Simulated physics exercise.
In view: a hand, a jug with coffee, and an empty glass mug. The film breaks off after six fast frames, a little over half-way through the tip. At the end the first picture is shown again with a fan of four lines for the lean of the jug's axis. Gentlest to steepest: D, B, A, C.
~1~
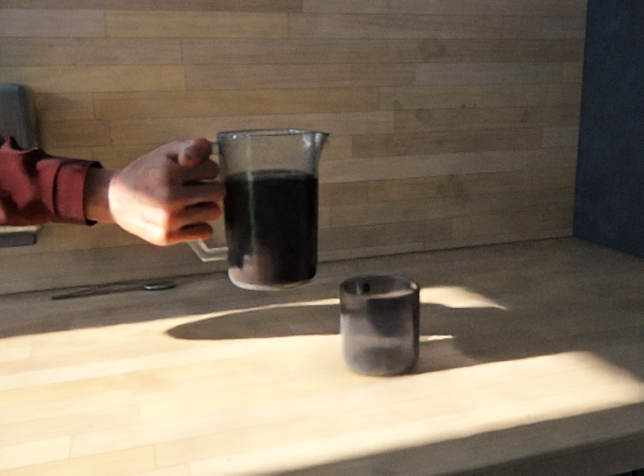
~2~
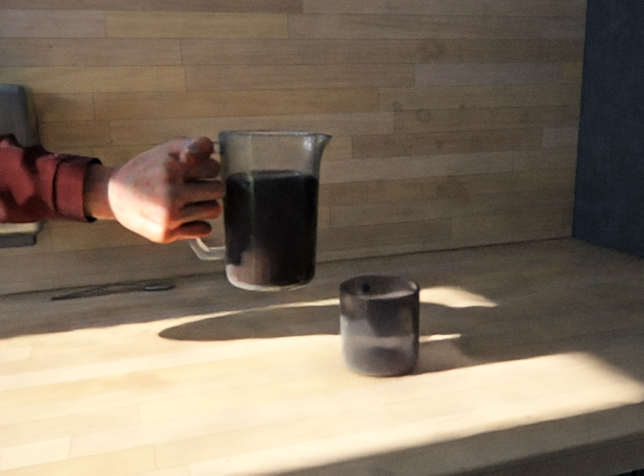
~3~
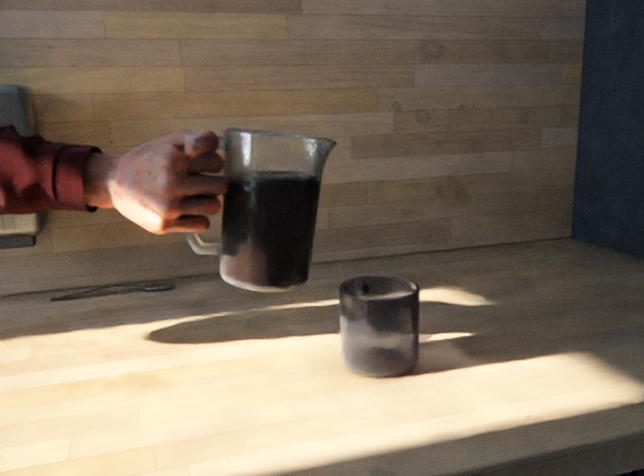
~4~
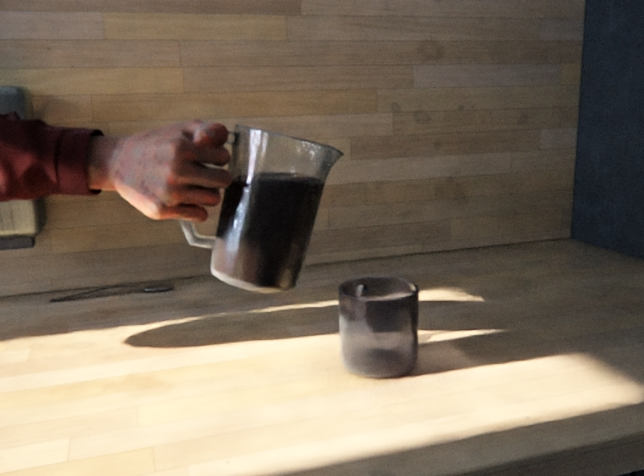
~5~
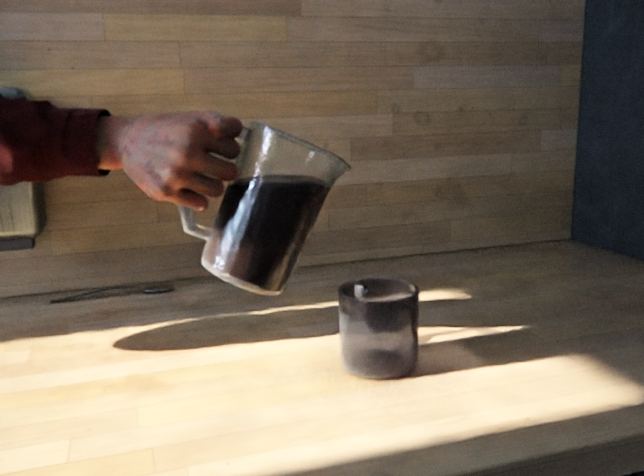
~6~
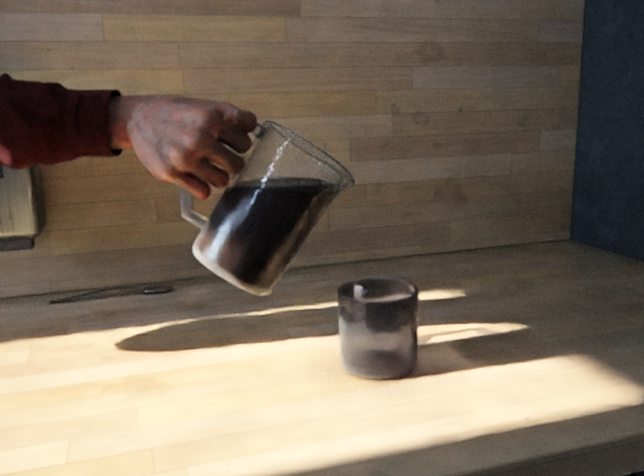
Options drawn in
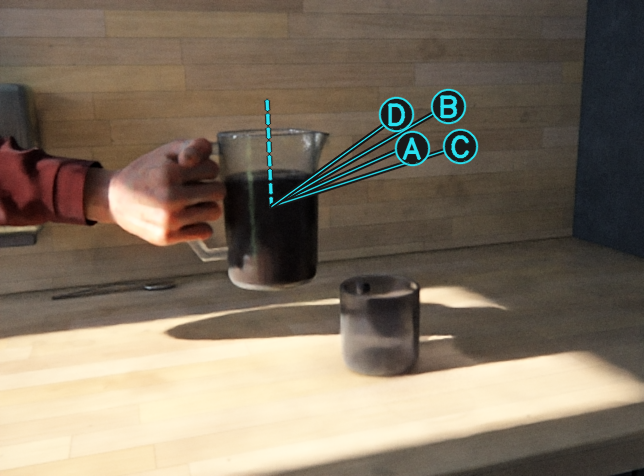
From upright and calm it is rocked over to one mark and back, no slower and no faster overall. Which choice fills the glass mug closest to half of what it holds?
A.
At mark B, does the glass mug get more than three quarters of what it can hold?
No, less.
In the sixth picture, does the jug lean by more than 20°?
Yes.
On the marked copy, A at (395, 151); B at (432, 114); C at (444, 150); D at (383, 125).
With A, the glass mug ends with about 48 % of what it can hold; 4 % of the coffee is spilt.
With B, the glass mug ends with about 36 % of what it can hold.
With C, the glass mug ends with about 64 % of what it can hold; 6 % of the coffee is spilt.
With D, the glass mug ends with about 24 % of what it can hold.
